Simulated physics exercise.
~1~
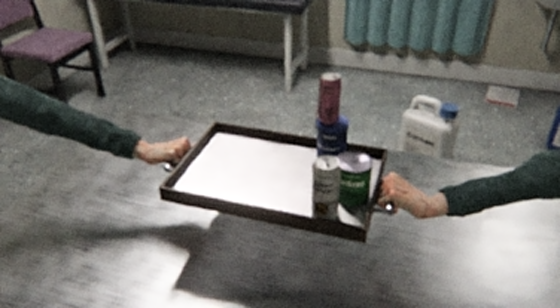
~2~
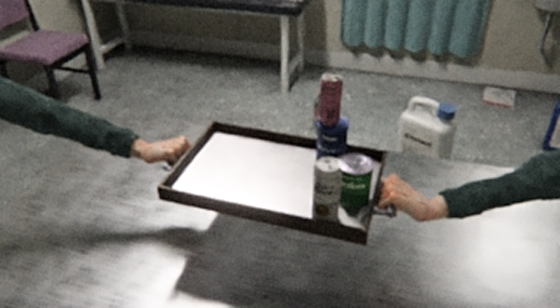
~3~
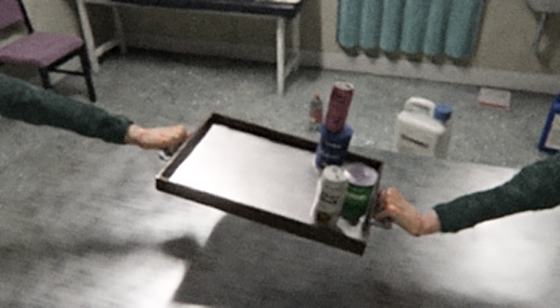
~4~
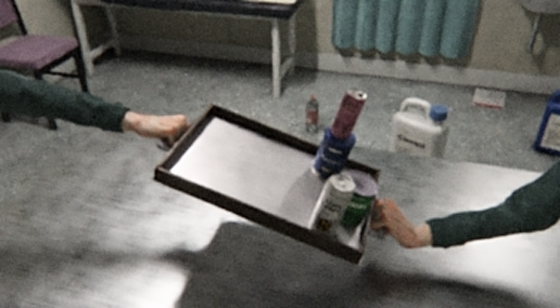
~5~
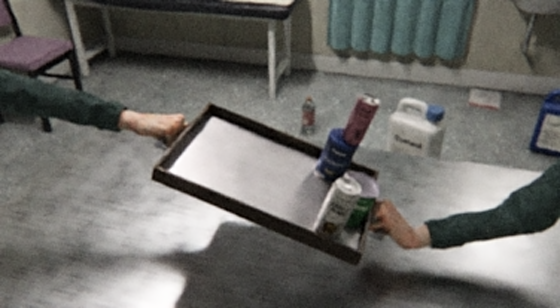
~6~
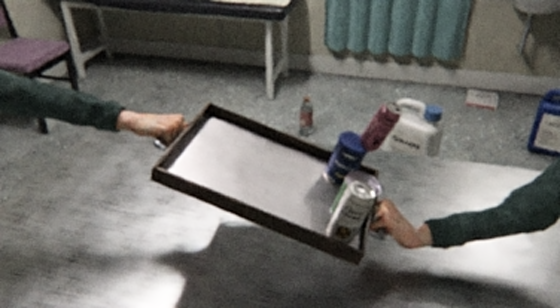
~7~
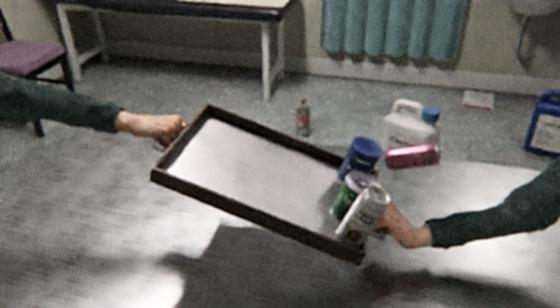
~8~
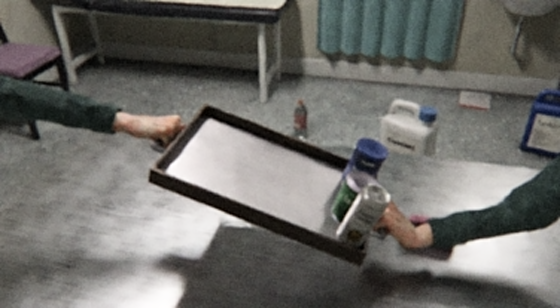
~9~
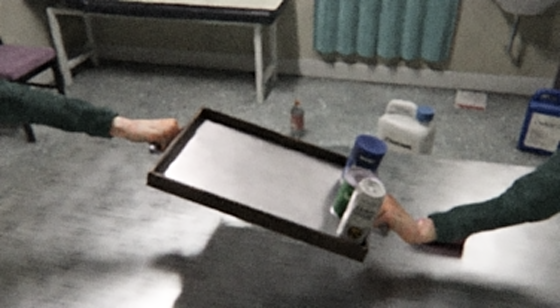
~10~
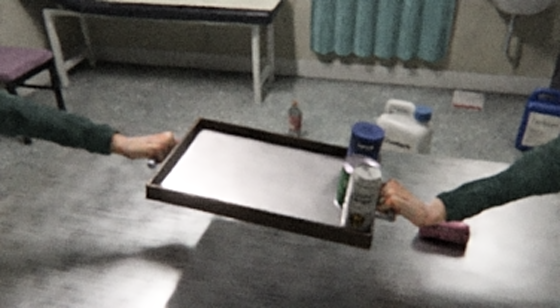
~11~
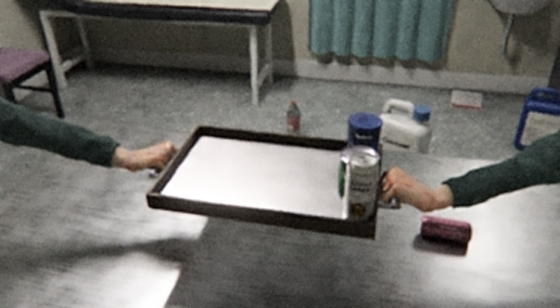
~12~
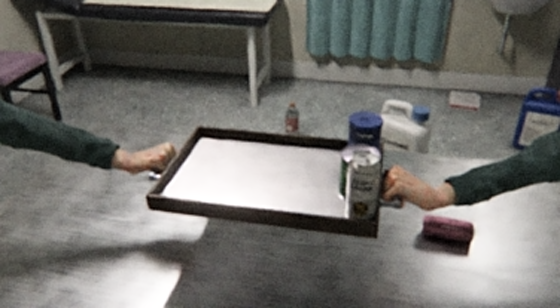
In a grey-floored room, two hands tilting a tray right, a pink can toppling off, then levelling it with three containers aboard.
